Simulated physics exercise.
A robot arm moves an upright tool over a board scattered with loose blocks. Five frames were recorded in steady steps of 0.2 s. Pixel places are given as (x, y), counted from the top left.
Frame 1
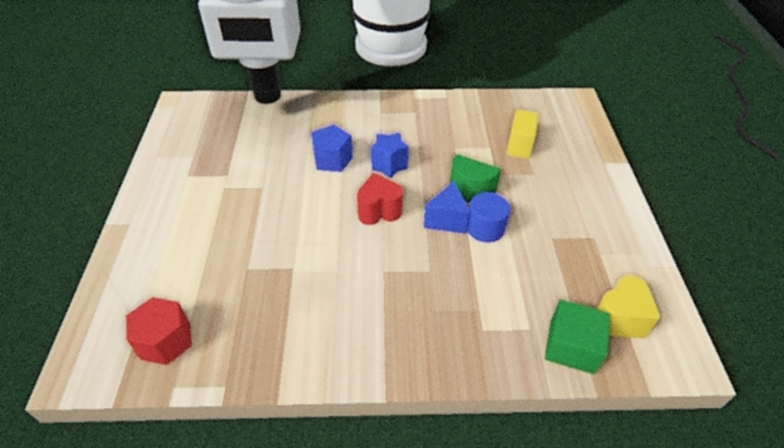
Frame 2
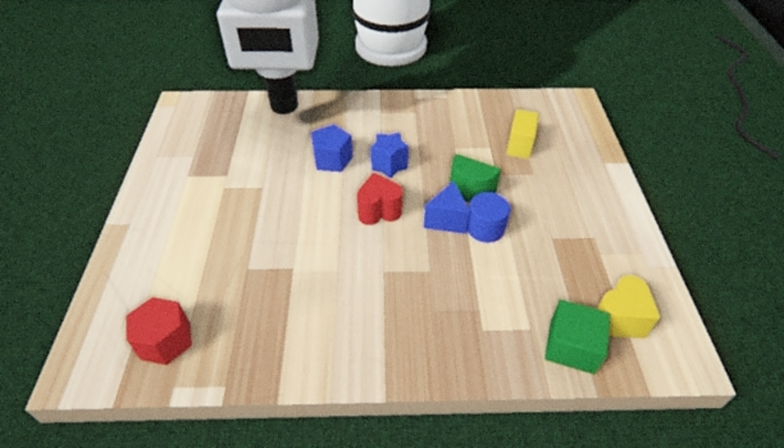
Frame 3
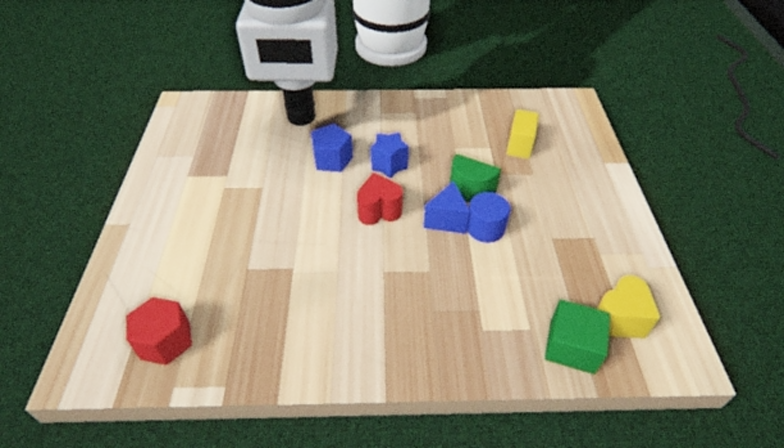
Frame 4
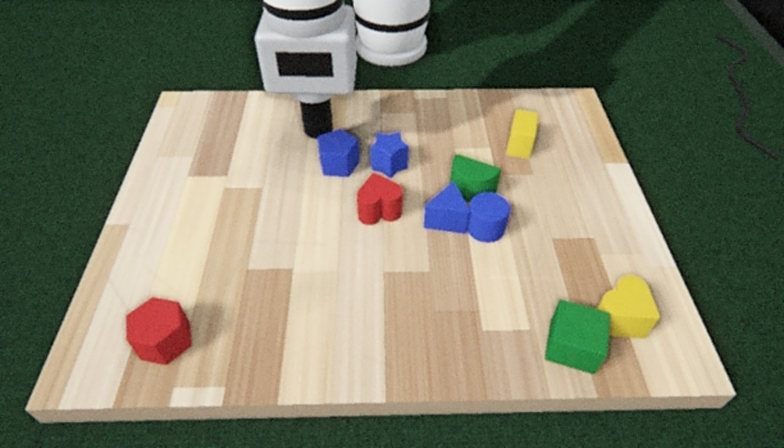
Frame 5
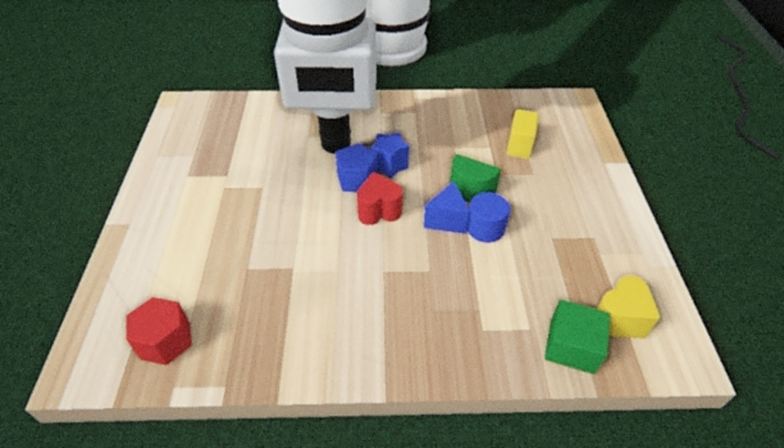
On a wooden board, a robot arm moves its black tool rightward and nearer, pushing a blue five-sided block beside a blue star.
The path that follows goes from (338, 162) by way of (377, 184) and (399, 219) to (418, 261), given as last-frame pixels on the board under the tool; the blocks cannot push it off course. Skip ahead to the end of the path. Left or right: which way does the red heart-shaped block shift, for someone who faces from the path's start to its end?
Moves right.
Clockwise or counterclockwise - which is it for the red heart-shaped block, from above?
The twist is clockwise.
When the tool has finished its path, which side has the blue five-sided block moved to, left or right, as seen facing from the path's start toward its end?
Pushed left.
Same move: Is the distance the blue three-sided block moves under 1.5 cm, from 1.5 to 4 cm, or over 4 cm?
Range: Over 4 cm.
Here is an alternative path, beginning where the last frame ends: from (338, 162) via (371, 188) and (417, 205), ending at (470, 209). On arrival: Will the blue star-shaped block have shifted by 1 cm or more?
No - that is not the case.
What follows on the original path. One third of the way, tool (377, 167); blue five-sided block (399, 180); red heart-shaped block (395, 207), turned 70° clockwise; blue star-shaped block (400, 144), turned 45° anticlockwise.
Two thirds of the way, tool (400, 202); blue five-sided block (426, 217); red heart-shaped block (406, 246), turned 85° clockwise; blue star-shaped block (400, 144), turned 45° anticlockwise; blue three-sided block (462, 215), turned 25° anticlockwise.
At the end, tool (419, 244); blue five-sided block (459, 252), turned 50° anticlockwise; red heart-shaped block (409, 271), turned 115° clockwise; blue star-shaped block (400, 144), turned 45° anticlockwise; blue three-sided block (482, 229), turned 65° anticlockwise; green four-sided block unmoved.
